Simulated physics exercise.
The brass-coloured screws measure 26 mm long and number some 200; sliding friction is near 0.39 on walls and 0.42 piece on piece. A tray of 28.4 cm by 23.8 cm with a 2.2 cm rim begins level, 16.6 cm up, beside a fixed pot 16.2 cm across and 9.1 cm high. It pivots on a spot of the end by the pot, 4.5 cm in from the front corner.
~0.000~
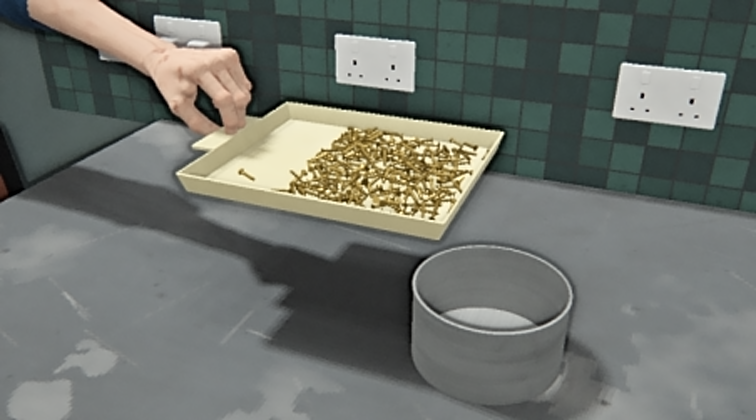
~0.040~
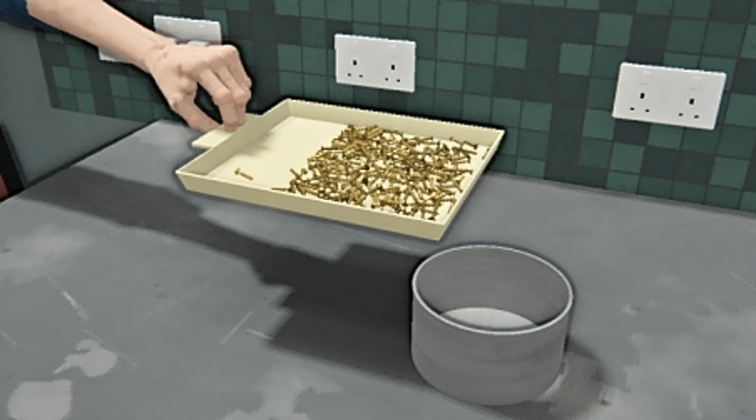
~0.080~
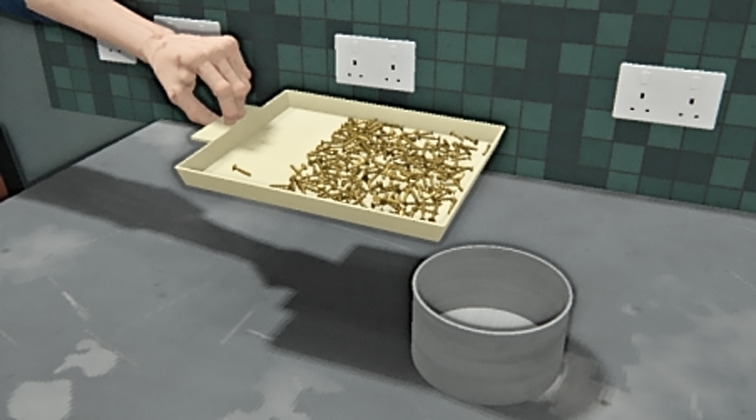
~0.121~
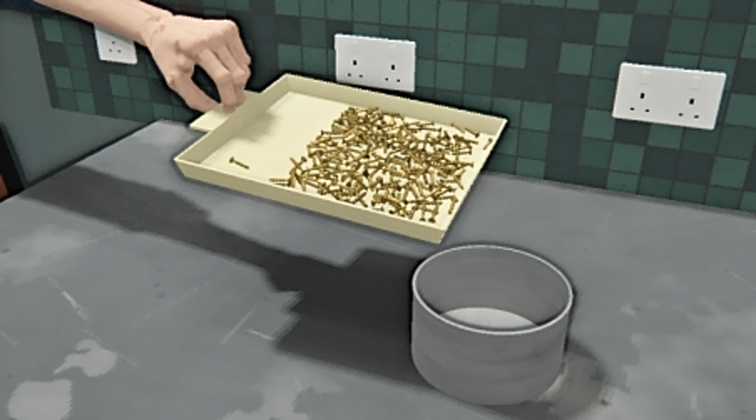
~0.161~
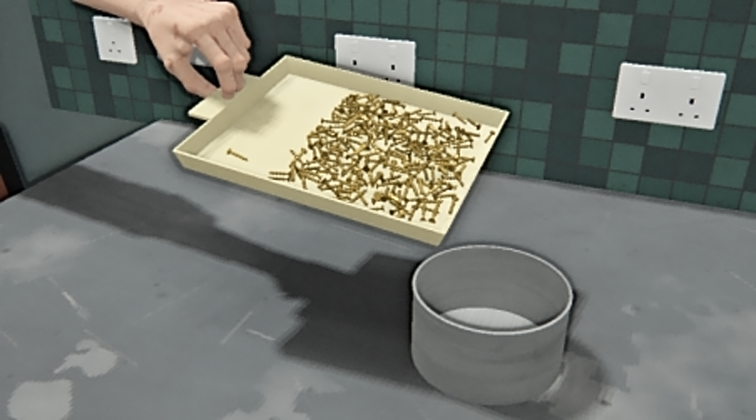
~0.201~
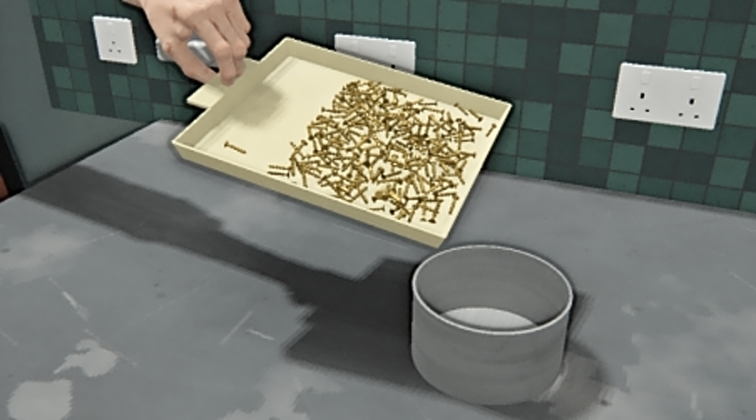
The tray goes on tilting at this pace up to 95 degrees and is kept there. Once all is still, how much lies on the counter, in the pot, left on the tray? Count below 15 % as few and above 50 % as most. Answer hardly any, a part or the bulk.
On the counter: The bulk; in the pot: A part; left on the tray: Hardly any.
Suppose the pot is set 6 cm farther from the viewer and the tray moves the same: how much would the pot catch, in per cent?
Then about 0 per cent.
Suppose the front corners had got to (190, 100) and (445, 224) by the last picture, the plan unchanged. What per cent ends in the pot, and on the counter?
Pot 75, counter 25.
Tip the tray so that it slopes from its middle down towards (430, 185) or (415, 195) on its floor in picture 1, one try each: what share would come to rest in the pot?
Some 65 and 80 per cent.
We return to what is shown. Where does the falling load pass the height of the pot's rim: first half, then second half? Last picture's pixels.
First near (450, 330), later near (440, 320).
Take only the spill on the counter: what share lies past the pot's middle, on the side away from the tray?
Roughly 30 per cent.
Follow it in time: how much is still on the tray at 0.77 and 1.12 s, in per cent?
About 55, 0.
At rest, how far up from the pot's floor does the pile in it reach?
Some 2.5 cm.
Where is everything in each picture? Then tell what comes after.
In the first frame, tray tilt 0 degrees, front corners at (185, 172) and (439, 219); middle of the pieces at (378, 169); pot at (492, 285).
In the second frame, tray tilt 1 degrees, front corners at (185, 170) and (439, 220); middle of the pieces at (378, 167).
In the third frame, tray tilt 3 degrees, front corners at (184, 166) and (440, 221); middle of the pieces at (378, 163).
In the fourth frame, tray tilt 7 degrees, front corners at (183, 158) and (440, 224), lowest corner right front; middle of the pieces at (379, 157).
In the fifth frame, tray tilt 11 degrees, front corners at (182, 149) and (440, 227), lowest corner right front; middle of the pieces at (379, 149).
In the sixth frame, tray tilt 16 degrees, front corners at (181, 141) and (441, 231), lowest corner right front; middle of the pieces at (380, 142); pot at (492, 285). Its pace works out near 110 degrees a second.
After 0.54 s, tilt 54 degrees; the tray holds 100 %, the pot 0 %.
After 0.77 s, tilt 80 degrees; the tray holds 55 %, the pot 10 %.
After 1.12 s, tilt 95 degrees; the tray holds 0 %, the pot 40 %.
By 1.8 s all is still; counter 60 %, pot 40 %, tray 0 %.
